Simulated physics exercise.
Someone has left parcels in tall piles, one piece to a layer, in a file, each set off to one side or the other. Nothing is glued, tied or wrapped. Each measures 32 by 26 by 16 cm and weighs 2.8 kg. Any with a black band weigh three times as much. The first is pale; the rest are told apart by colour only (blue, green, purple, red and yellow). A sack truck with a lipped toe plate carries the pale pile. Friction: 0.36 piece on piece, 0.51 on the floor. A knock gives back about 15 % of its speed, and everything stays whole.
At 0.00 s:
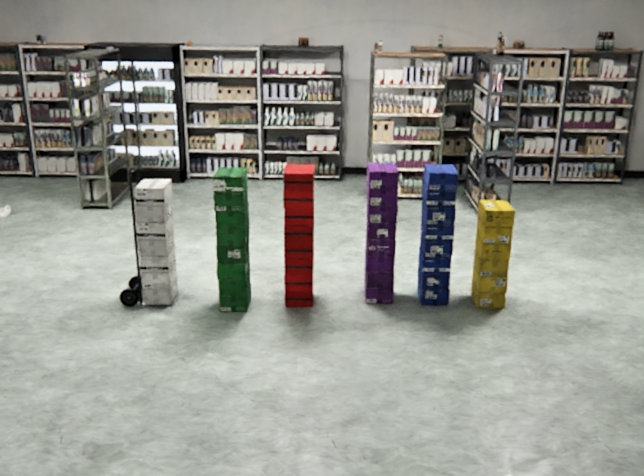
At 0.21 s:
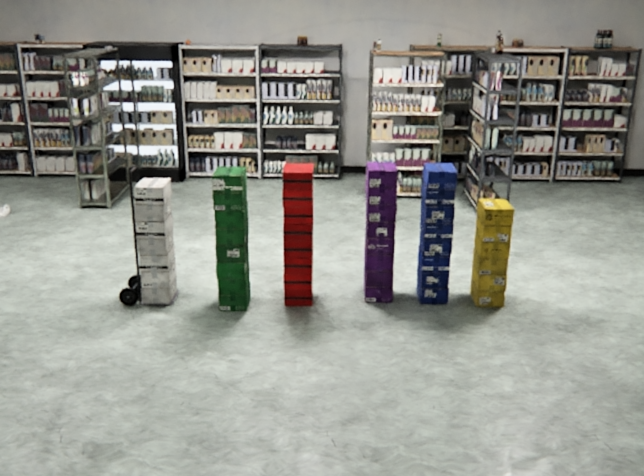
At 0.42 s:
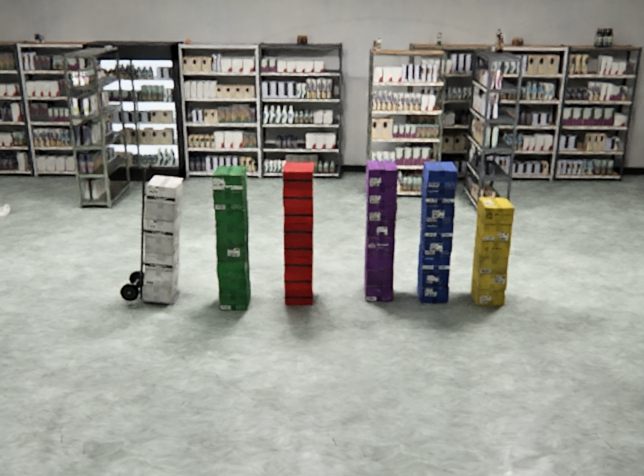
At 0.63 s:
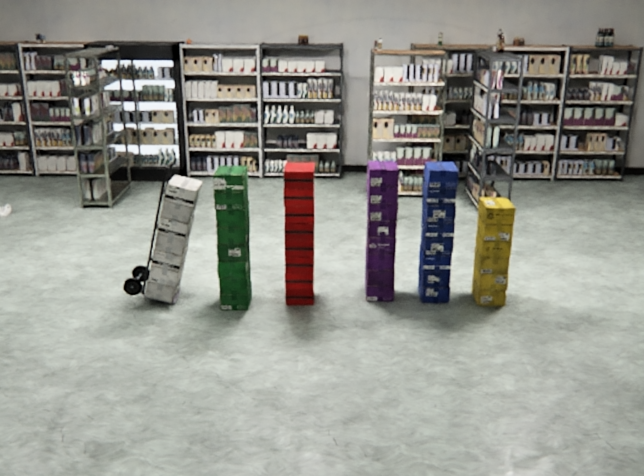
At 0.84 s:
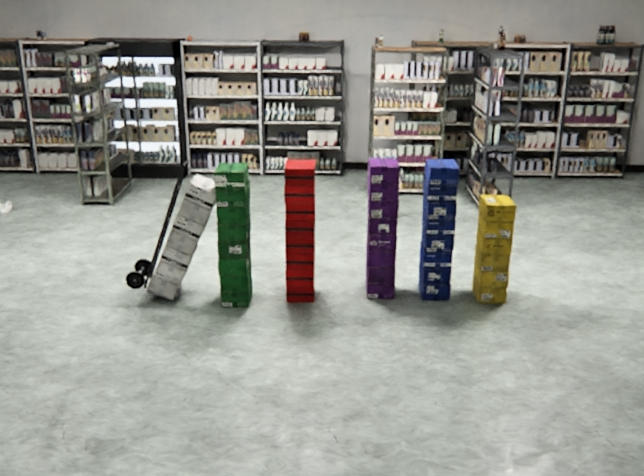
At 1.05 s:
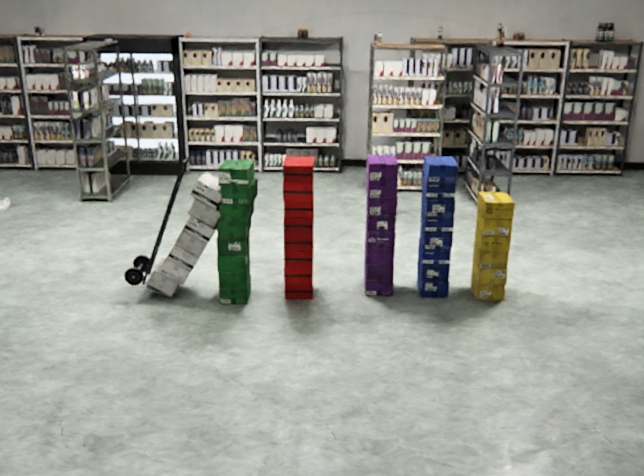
A hand truck tilts right, leaning its stack of white boxes against the green stack.
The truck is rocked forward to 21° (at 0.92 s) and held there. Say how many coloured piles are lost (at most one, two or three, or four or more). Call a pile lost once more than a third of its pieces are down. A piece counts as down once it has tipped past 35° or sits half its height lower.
Lost: No more than one.
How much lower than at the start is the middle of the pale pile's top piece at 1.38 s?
About 10 cm.
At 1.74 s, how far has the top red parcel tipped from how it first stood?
About 0°.
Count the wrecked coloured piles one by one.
0 of them.
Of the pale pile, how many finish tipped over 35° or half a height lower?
7 of them.
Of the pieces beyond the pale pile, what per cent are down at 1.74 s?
At that moment 0 per cent.
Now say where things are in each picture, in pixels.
In the first picture (pixels give the middle of a visible side), truck frame (132, 201) 0° forward; top blue parcel (443, 182); top green parcel (228, 185); none of the others has stirred.
In the second picture, truck frame (132, 200) 0° forward; top purple parcel (383, 179).
In the third picture, truck frame (143, 197) 6° forward, top of the pale pile leaning 6°; top green parcel (227, 184); none of the others has stirred.
In the fourth picture, truck frame (161, 195) 14° forward, top of the pale pile leaning 14°; top green parcel (228, 184); none of the others has stirred.
In the fifth picture, truck frame (175, 192) 20° forward, top of the pale pile leaning 24°; top green parcel (229, 181); none of the others has stirred.
In the sixth picture, truck frame (175, 189) 21° forward, top of the pale pile leaning 29°; top green parcel (233, 178) 57 mm from its place; top red parcel (298, 175); movement in 4 of them.
After 1.38 s, 3 of the pale pile down; none of the 38 other parcels down, 8 disturbed; top green parcel 6° from how it stood.
After 1.74 s, 7 of the pale pile down; none of the 38 other parcels down, 10 disturbed; top green parcel 16° from how it stood; top red parcel 22 mm from its place.
In the end (2.4 s), 7 of the pale pile down; none of the 38 other parcels down, 12 disturbed; top green parcel 14° from how it stood; top red parcel 55 mm from its place. No coloured pile is wrecked. From the last view, middles, top green parcel near (274, 177), top red parcel near (305, 170).
